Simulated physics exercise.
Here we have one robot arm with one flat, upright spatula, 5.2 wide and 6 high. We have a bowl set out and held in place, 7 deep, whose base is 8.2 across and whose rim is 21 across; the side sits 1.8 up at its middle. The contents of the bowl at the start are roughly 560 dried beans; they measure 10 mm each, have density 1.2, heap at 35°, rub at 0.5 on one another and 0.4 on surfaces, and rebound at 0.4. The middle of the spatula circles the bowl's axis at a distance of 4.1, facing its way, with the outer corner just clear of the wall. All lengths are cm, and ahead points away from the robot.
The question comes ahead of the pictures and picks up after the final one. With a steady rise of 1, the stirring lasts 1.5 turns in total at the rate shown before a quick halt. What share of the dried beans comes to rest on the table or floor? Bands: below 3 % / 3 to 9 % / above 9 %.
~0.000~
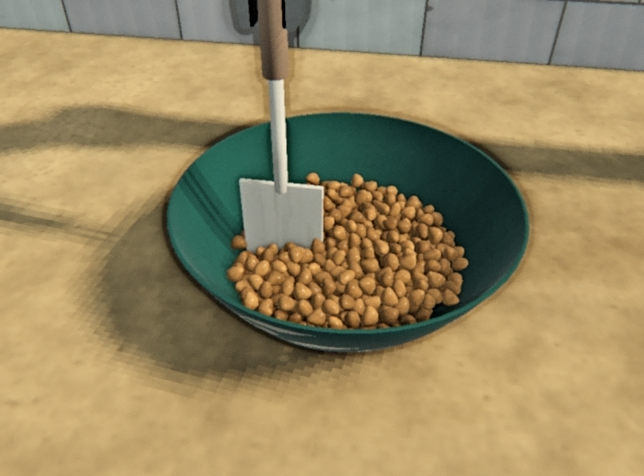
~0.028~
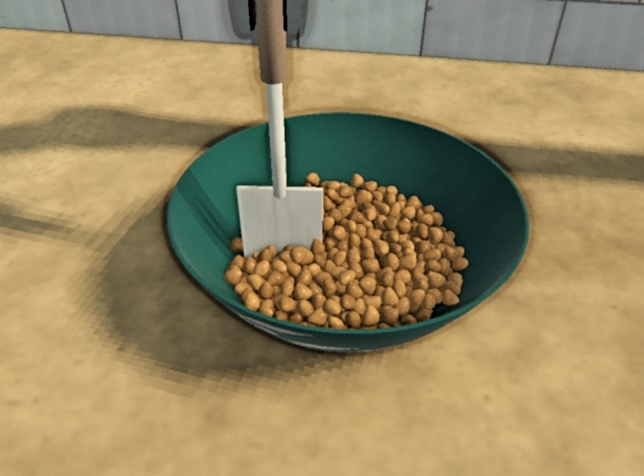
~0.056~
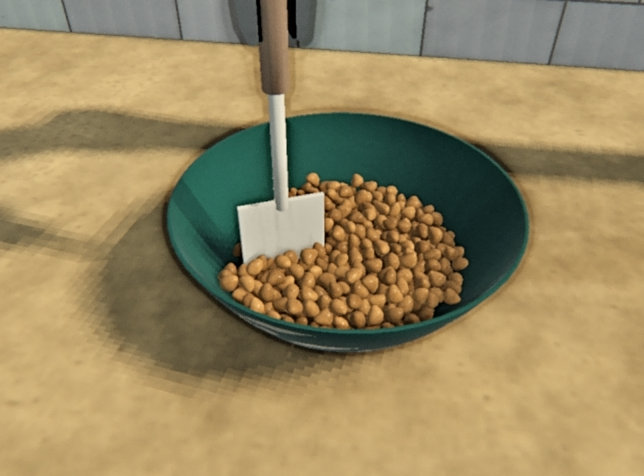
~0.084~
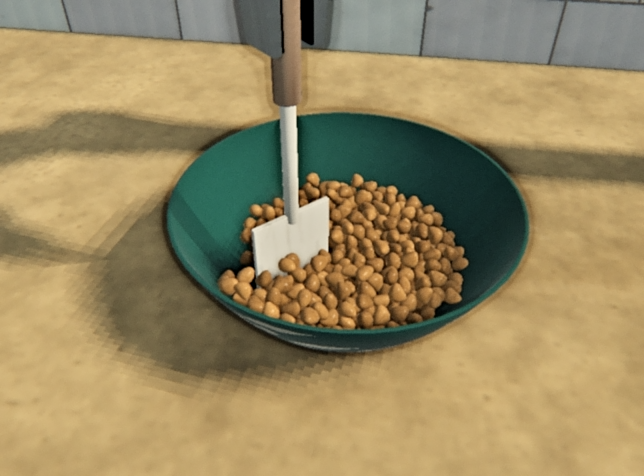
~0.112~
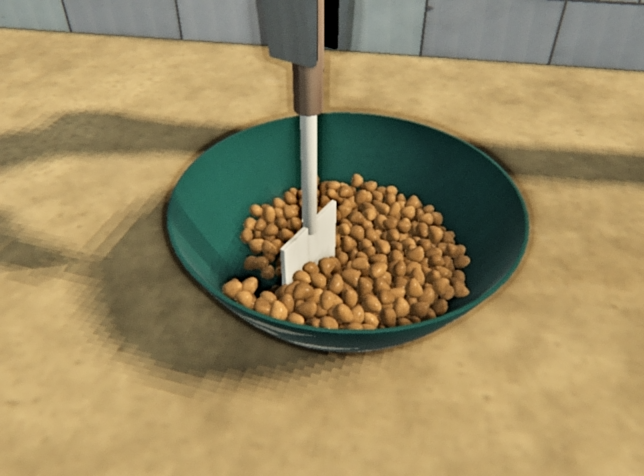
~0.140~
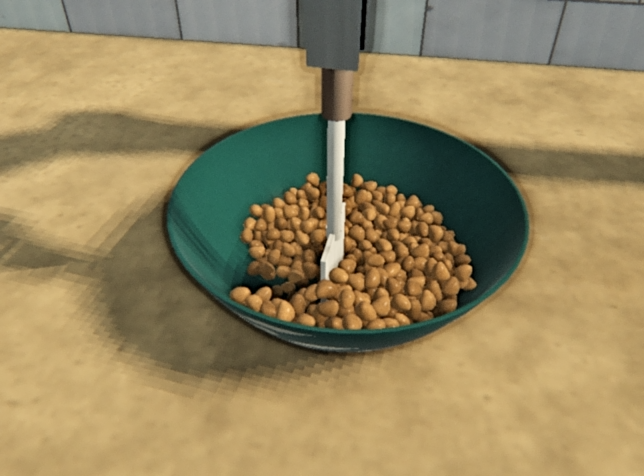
Between 3 and 9 %.
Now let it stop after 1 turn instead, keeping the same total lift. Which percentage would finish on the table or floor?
I'd expect some 5 per cent.
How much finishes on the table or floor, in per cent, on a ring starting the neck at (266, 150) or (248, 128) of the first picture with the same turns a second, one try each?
I'd put it at around 15 and 0 percent.
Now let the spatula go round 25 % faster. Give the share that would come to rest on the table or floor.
In that case some 15 per cent.
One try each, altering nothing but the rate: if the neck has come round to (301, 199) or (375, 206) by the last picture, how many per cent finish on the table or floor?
Some 0 and 25 per cent.
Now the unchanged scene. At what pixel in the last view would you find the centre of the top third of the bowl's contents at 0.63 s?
In the final view it lies at about (319, 294).
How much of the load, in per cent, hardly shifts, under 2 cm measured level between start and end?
Around 5 in a hundred.
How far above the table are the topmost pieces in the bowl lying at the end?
About 6.5 centimetres.
After 0.38 s, 262° round, highest piece 9 above the table; 551 in the bowl, 6 on the table or floor, 1 in flight or on the tool.
After 0.63 s, 78° round, highest piece 8 above the table; 528 in the bowl, 26 on the table or floor, 4 in flight or on the tool.
After 0.95 s, 180° round, highest piece 6 above the table; 525 in the bowl, 33 on the table or floor.
After 1.65 s, 180° round, highest piece 6 above the table; 525 in the bowl, 33 on the table or floor.
In the end, 525 in the bowl, 33 on the table or floor. That is 6 % on the table or floor.
